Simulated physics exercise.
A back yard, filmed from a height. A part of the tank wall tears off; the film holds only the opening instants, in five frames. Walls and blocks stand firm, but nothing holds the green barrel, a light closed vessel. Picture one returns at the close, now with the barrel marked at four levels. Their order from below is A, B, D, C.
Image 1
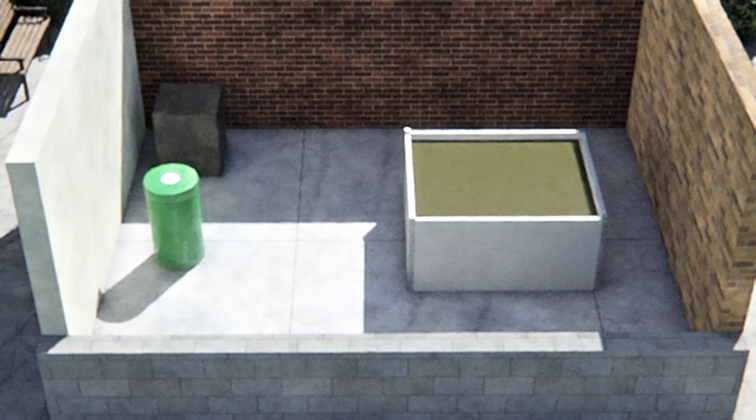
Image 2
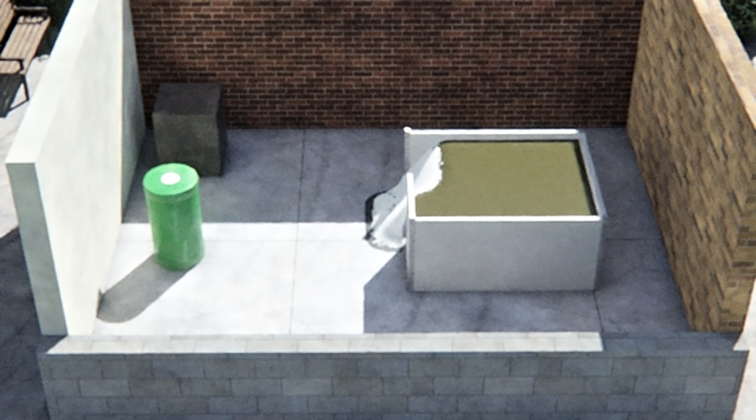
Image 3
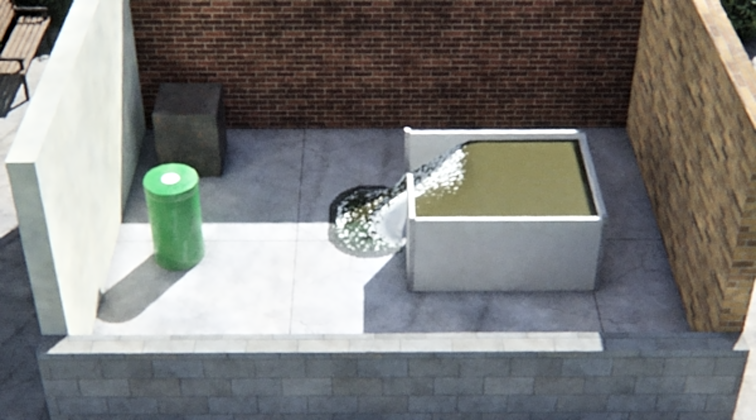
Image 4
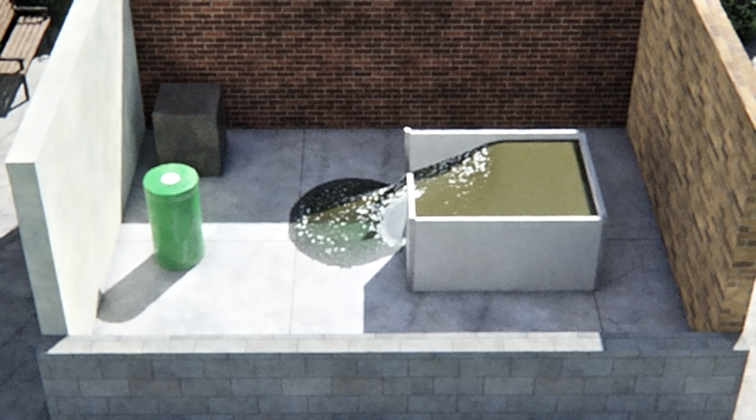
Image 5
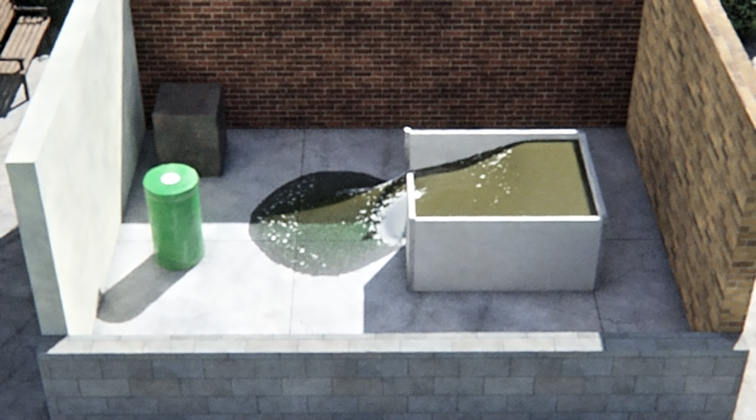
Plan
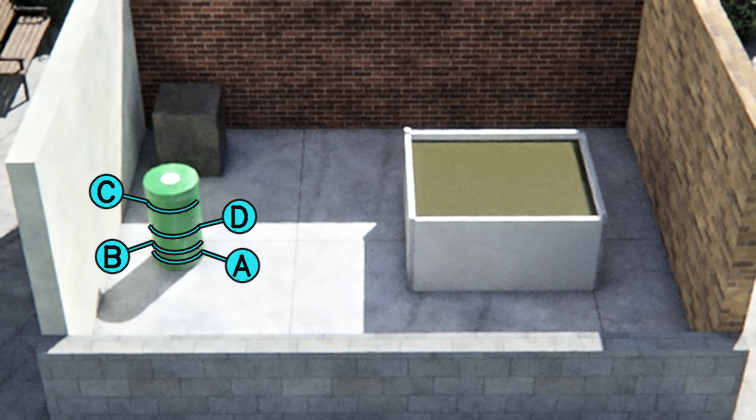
In a back yard, water pours from the tank's left side and spreads leftward.
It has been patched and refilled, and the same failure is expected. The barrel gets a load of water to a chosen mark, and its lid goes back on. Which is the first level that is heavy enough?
Take D.
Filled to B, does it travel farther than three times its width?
No.
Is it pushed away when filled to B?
Yes, that goes wrong.
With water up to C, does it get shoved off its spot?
No, that is safe.
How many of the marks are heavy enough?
Two.
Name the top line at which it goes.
B.
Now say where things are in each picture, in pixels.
In the first picture, lid of the green barrel at (171, 179); tank full, its middle at (501, 180).
In the second picture, 2 % of the ground under water, its edge towards the barrel at (374, 232).
In the third picture, 4 % of the ground under water, its edge towards the barrel at (337, 228).
In the fourth picture, 7 % of the ground under water, its edge towards the barrel at (300, 236).
In the fifth picture, lid of the green barrel at (171, 179); 11 % of the ground under water, its edge towards the barrel at (258, 229).
In cyan, A at (175, 262); B at (174, 252); C at (169, 211); D at (172, 236); from the bottom up A, B, D, C.
Choosing A, it is pushed about 7 times its own width away.
Choosing B, it is pushed about twice its own width away.
Choosing C, it does not move.
Choosing D, it does not move.
